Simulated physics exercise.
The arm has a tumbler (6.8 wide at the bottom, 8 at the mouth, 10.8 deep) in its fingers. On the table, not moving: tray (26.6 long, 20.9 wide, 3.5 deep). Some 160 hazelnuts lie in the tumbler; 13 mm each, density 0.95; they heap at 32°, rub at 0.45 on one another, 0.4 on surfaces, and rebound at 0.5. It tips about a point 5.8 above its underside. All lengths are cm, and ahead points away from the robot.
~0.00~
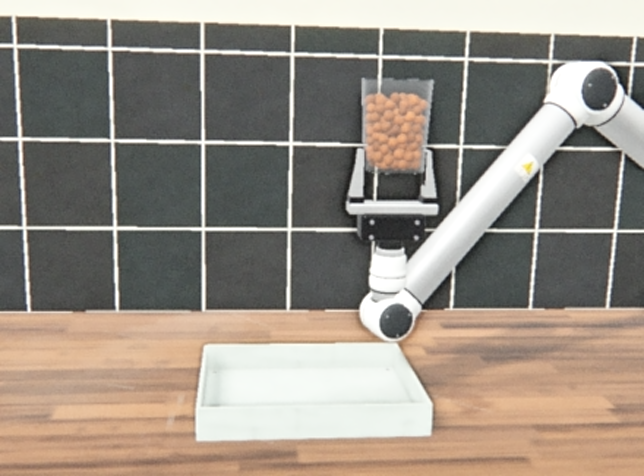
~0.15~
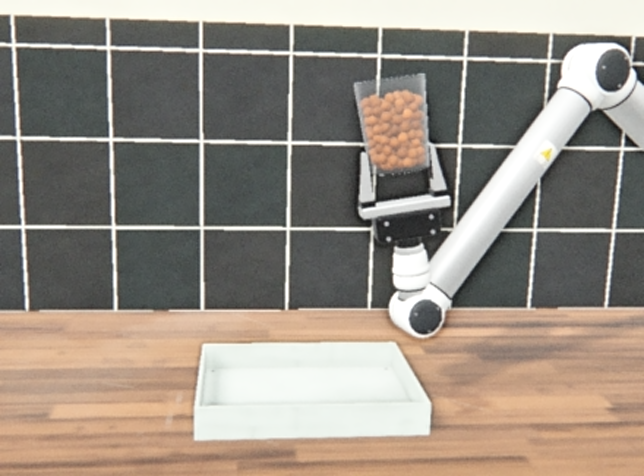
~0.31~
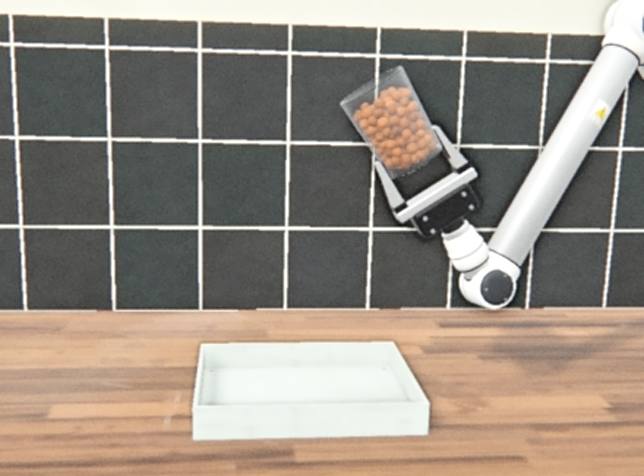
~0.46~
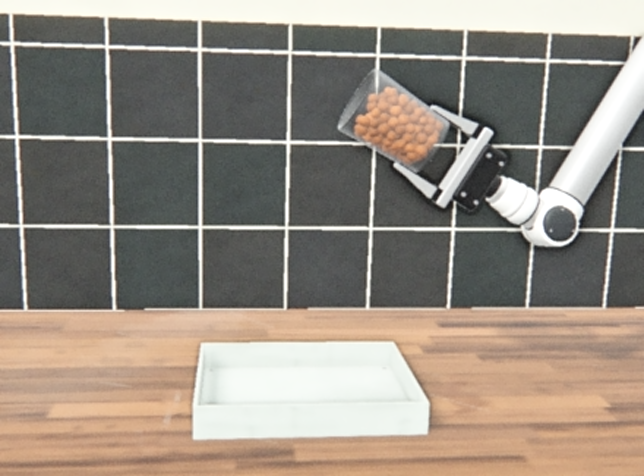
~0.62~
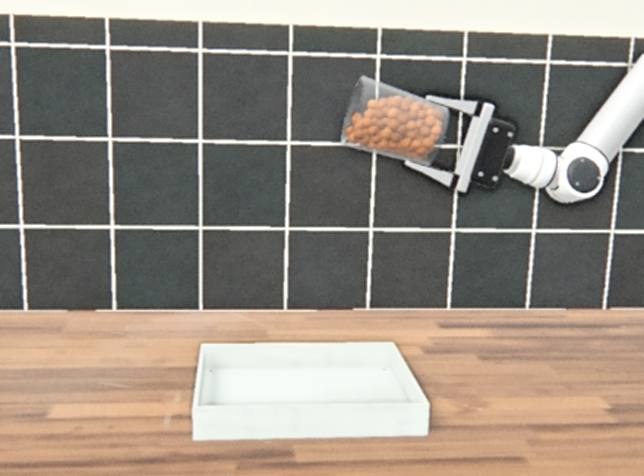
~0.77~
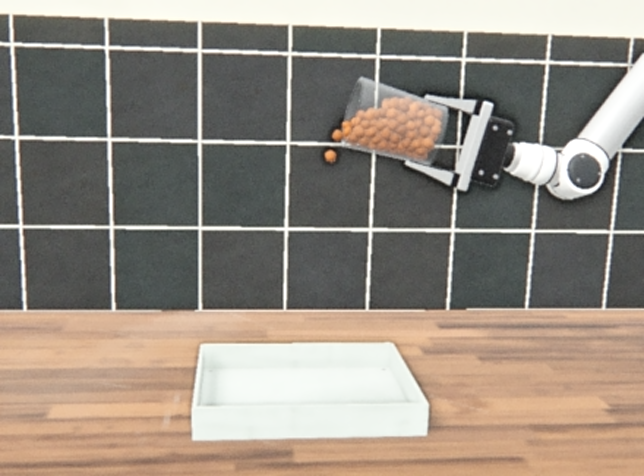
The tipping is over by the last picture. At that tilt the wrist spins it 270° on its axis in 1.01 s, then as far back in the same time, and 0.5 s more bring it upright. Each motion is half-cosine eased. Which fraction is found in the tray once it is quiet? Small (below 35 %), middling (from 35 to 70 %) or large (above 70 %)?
A small share, below 35 %, ends in the tray.
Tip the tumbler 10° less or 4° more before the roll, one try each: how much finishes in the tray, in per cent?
About 5 and 40 per cent.
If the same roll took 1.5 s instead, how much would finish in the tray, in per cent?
In that case some 30 per cent.
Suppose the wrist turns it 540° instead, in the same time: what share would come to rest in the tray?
Then about 30 per cent.
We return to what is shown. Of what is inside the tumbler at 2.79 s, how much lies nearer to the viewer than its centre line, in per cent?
About 40 per cent.
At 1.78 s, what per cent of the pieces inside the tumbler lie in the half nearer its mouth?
Some 40 per cent.
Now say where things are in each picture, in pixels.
The first picture shows tumbler middle at (395, 127), upright; upper third of the load around (396, 109), from x 370 to 425, top at y 100; 161 in the tumbler.
The second picture shows tumbler middle at (395, 126), tipped 9°; upper third of the load around (395, 108), from x 365 to 420, top at y 95.
The third picture shows tumbler middle at (394, 125), tipped 33°; upper third of the load around (392, 109), from x 360 to 430, top at y 90.
The fourth picture shows tumbler middle at (396, 124), tipped 59°; upper third of the load around (393, 110), from x 360 to 440, top at y 95.
The fifth picture shows tumbler middle at (396, 124), tipped 75°; upper third of the load around (403, 113), from x 350 to 440, top at y 100.
The sixth picture shows tumbler middle at (396, 124), tipped 76°; upper third of the load around (404, 114), from x 330 to 440, top at y 100; 160 in the tumbler, 1 in flight or on a rim.
After 1.78 s, tipped 76°, highest piece 38 above the table; 134 in the tumbler, 16 in the tray, 1 on the table or floor, 10 in flight or on a rim.
After 2.79 s, tipped 76°, highest piece 38 above the table; 114 in the tumbler, 37 in the tray, 3 on the table or floor, 7 in flight or on a rim.
After 3.49 s, upright, highest piece 38 above the table; 113 in the tumbler, 43 in the tray, 5 on the table or floor.
After 4.19 s, upright, highest piece 38 above the table; 113 in the tumbler, 43 in the tray, 5 on the table or floor.
At rest, 113 in the tumbler, 43 in the tray, 5 on the table or floor. That is 27 % in the tray.
